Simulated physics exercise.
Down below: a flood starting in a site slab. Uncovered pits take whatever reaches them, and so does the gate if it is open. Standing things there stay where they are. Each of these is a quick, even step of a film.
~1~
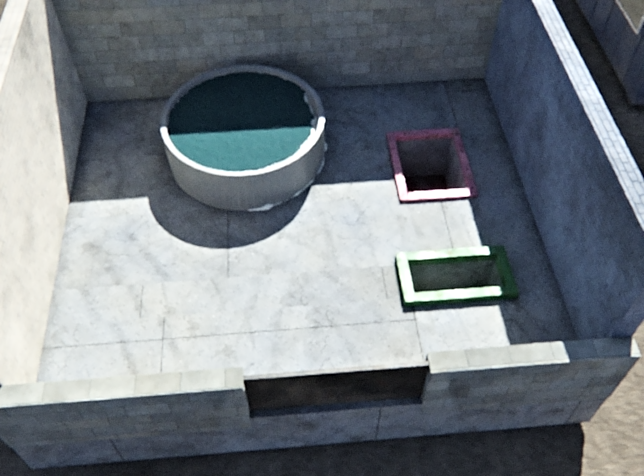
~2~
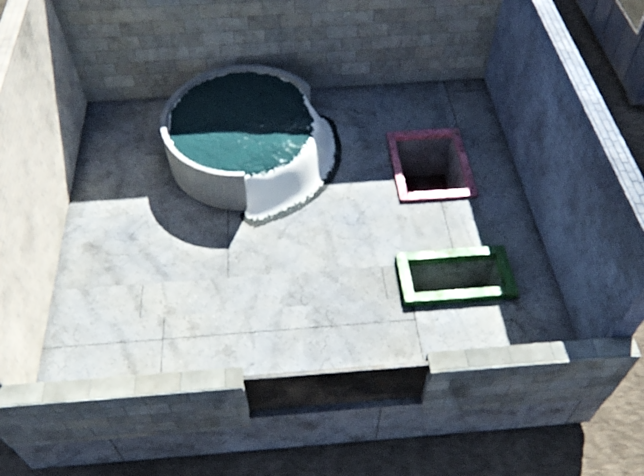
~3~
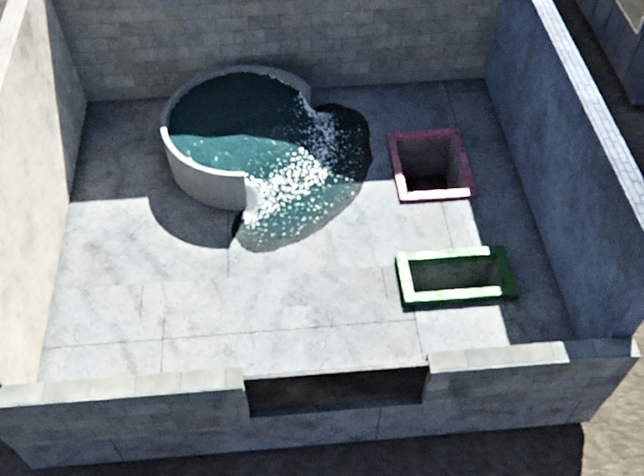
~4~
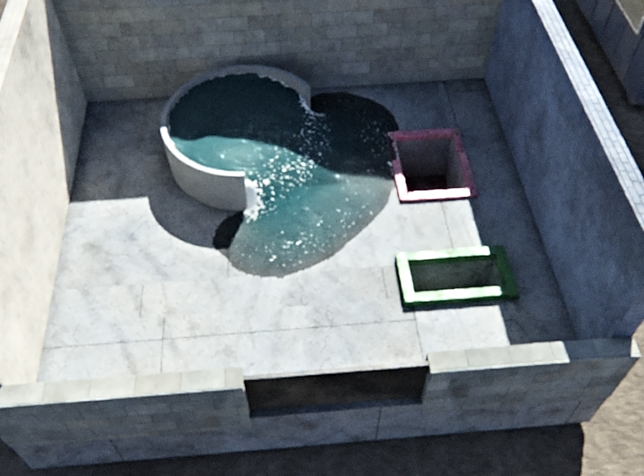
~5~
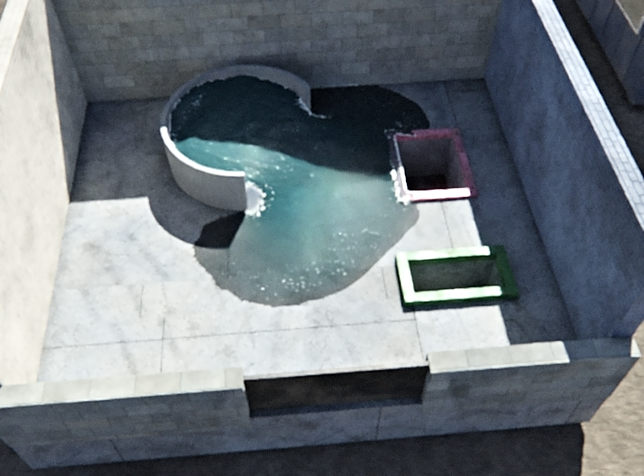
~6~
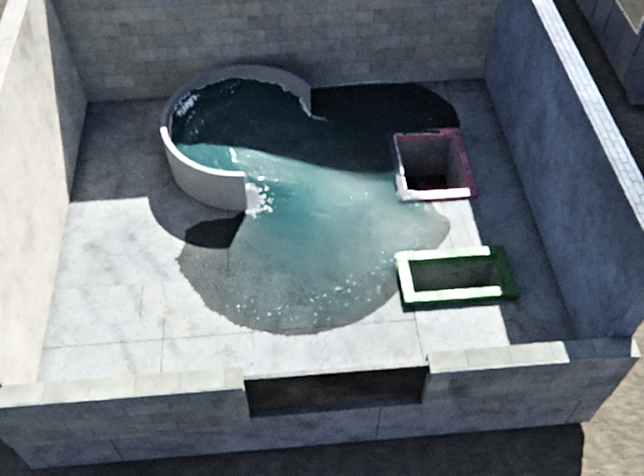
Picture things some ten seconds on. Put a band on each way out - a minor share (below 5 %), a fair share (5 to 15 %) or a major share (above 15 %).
The gate ends up with a tiny portion - beneath five per cent. The pink pit ends up with a large portion - topping fifteen per cent. The green pit ends up with a moderate portion - five to fifteen per cent.
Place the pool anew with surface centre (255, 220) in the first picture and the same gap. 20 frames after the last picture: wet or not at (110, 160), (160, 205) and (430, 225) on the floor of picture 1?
In order: Unflooded, then unflooded, then inundated.
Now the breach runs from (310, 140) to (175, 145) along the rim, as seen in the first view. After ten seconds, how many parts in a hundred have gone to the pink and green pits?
In percent: Pink 2, green 2.
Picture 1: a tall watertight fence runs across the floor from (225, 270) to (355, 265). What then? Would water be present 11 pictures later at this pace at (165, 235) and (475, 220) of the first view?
Taking them in the order asked, the first is inundated and the second is inundated.
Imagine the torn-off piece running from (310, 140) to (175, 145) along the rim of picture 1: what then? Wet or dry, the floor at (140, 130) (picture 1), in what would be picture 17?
Short answer - puddle-free.
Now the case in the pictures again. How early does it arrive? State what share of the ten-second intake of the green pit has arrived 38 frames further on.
It should be near 100 percent of the ten-second total.
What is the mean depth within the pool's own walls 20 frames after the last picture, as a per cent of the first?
Roughly 16 percent.
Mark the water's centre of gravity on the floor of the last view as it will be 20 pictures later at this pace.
Near (371, 223).
A moment on, water covers 45 % of the floor; the gate 0 %, the pink pit 8 %, the green pit 1 %.
Next, water covers 50 % of the floor; the gate 0 %, the pink pit 15 %, the green pit 4 %.
Then, water covers 60 % of the floor; the gate 0 %, the pink pit 21 %, the green pit 7 %.
Later, water covers 75 % of the floor; the gate 0 %, the pink pit 26 %, the green pit 8 %.
In the end, water covers 95 % of the floor; the gate 0 %, the pink pit 27 %, the green pit 8 %.
